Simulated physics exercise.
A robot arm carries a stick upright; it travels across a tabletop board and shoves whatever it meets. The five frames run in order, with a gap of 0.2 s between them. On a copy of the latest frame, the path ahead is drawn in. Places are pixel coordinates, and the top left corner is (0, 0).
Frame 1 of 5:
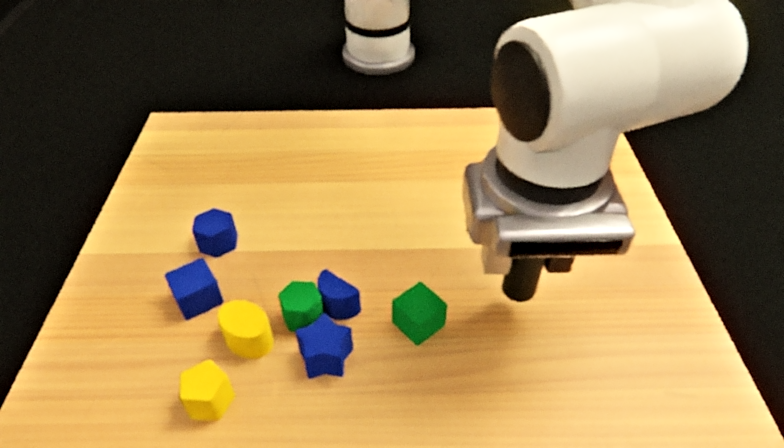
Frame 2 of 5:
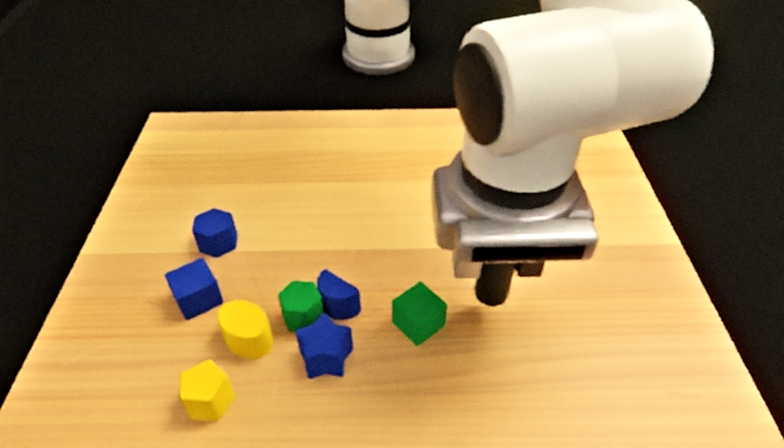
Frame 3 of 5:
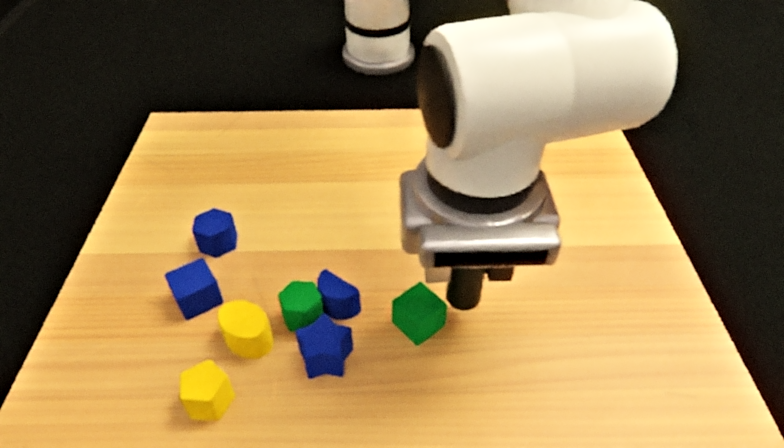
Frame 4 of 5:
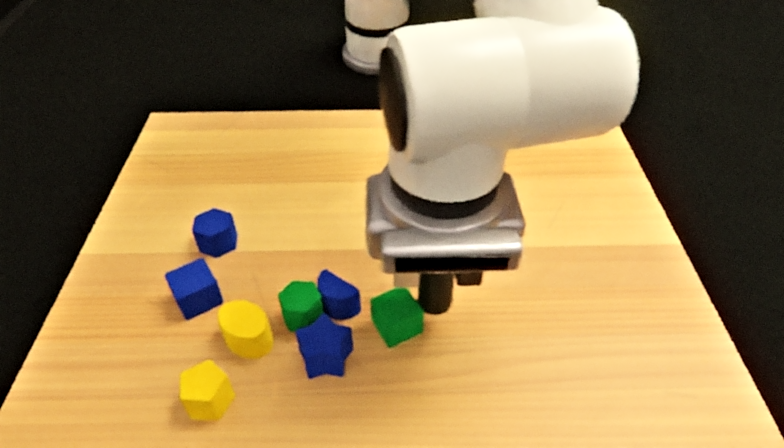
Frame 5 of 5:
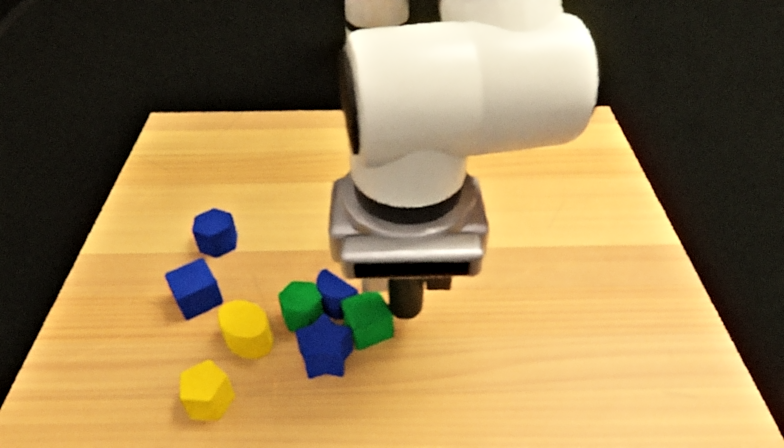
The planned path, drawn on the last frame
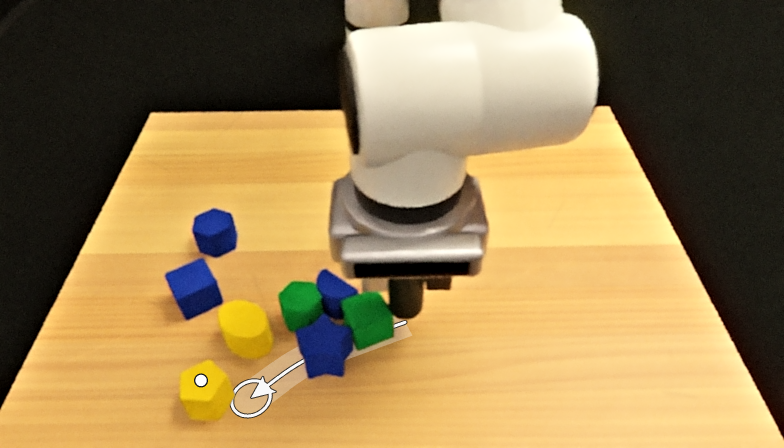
A white robot arm moved left across a wooden table, and its dark stick met the green square block and pushed it left, up beside the blue blocks, while the other blocks stayed still.
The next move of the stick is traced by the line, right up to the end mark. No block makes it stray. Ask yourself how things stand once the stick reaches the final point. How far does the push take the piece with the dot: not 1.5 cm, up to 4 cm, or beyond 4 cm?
It ends farther than 4 cm from its spot.
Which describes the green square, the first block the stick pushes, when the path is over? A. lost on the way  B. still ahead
B (still ahead)
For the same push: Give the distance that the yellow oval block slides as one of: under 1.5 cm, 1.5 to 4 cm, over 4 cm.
Its displacement is below 1.5 cm.
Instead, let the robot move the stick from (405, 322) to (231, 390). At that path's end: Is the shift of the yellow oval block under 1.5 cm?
That would be a yes.
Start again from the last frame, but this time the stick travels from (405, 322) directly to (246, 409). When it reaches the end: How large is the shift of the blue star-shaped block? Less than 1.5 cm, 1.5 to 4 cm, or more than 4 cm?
It moves more than 4 cm.
Path on the board, from (405, 322) through (327, 350) to (251, 398); the dot is on the yellow pentagonal block.
On the path given first. One third of the way, stick (351, 326); blue star-shaped block (268, 354), turned 20° clockwise; green square (310, 330).
Two thirds of the way, stick (297, 348); yellow pentagonal block (157, 394), turned 35° clockwise; yellow oval block (236, 317), turned 15° clockwise; blue star-shaped block (209, 382), turned 15° clockwise; green square (253, 355), turned 15° anticlockwise.
At the end, stick (246, 384); yellow pentagonal block (101, 406), turned 65° clockwise; yellow oval block (236, 317), turned 15° clockwise; blue star-shaped block (147, 409), turned 30° clockwise; green square (198, 388).
